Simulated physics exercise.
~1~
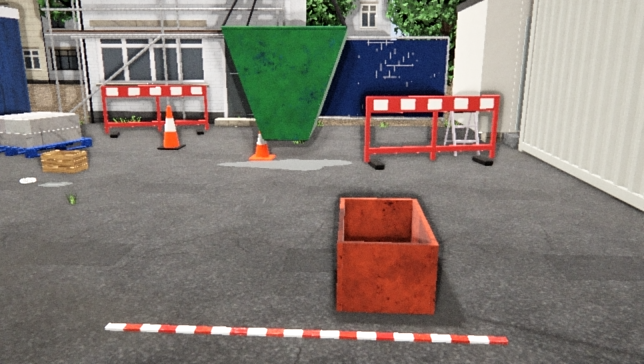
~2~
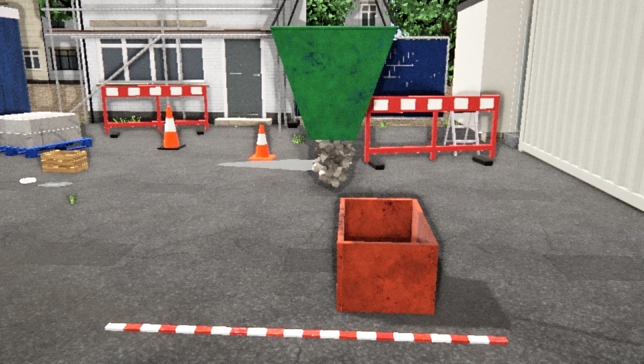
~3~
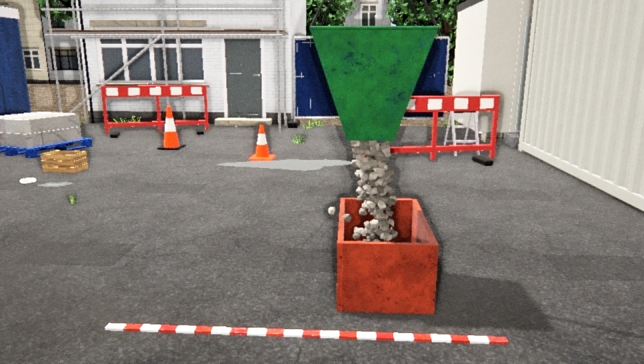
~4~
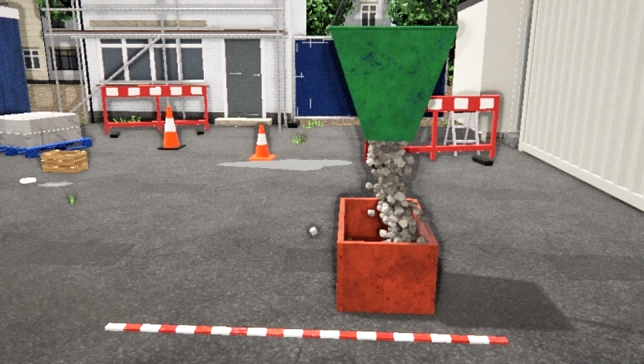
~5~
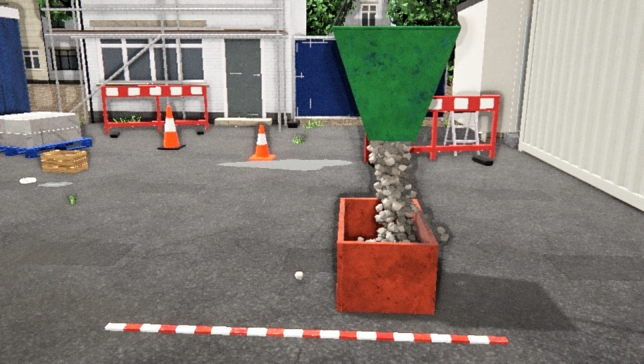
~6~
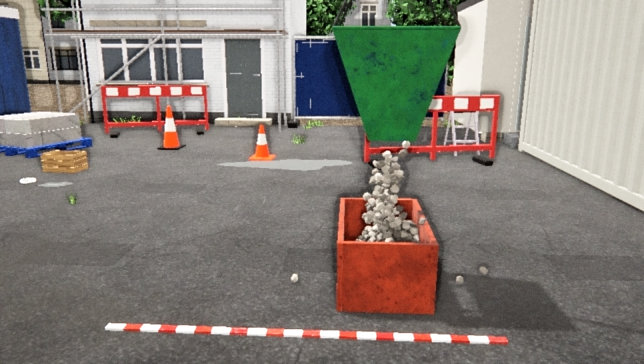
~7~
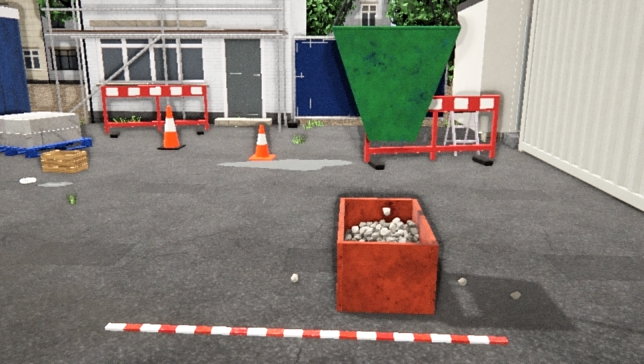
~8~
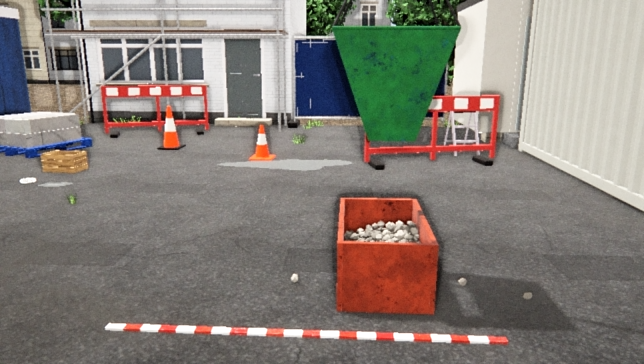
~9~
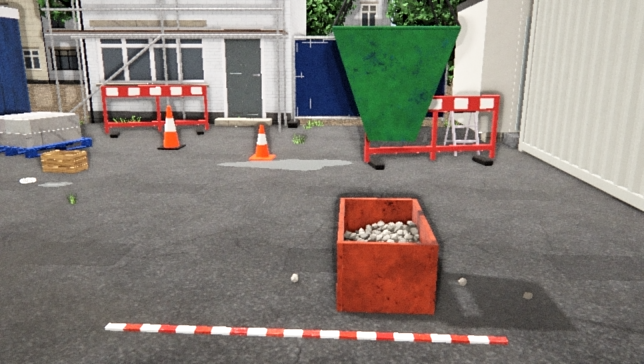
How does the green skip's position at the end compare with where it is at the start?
At the start the green skip hangs to the left of the red bin, and by the end it is farther right, hanging still above the bin.
We see a green skip glide rightwards over a paved yard, grey stones starting to pour from its bottom before it stops above an open red bin. The stones pile up inside the bin, while a few bounce onto the ground and lie beside it.
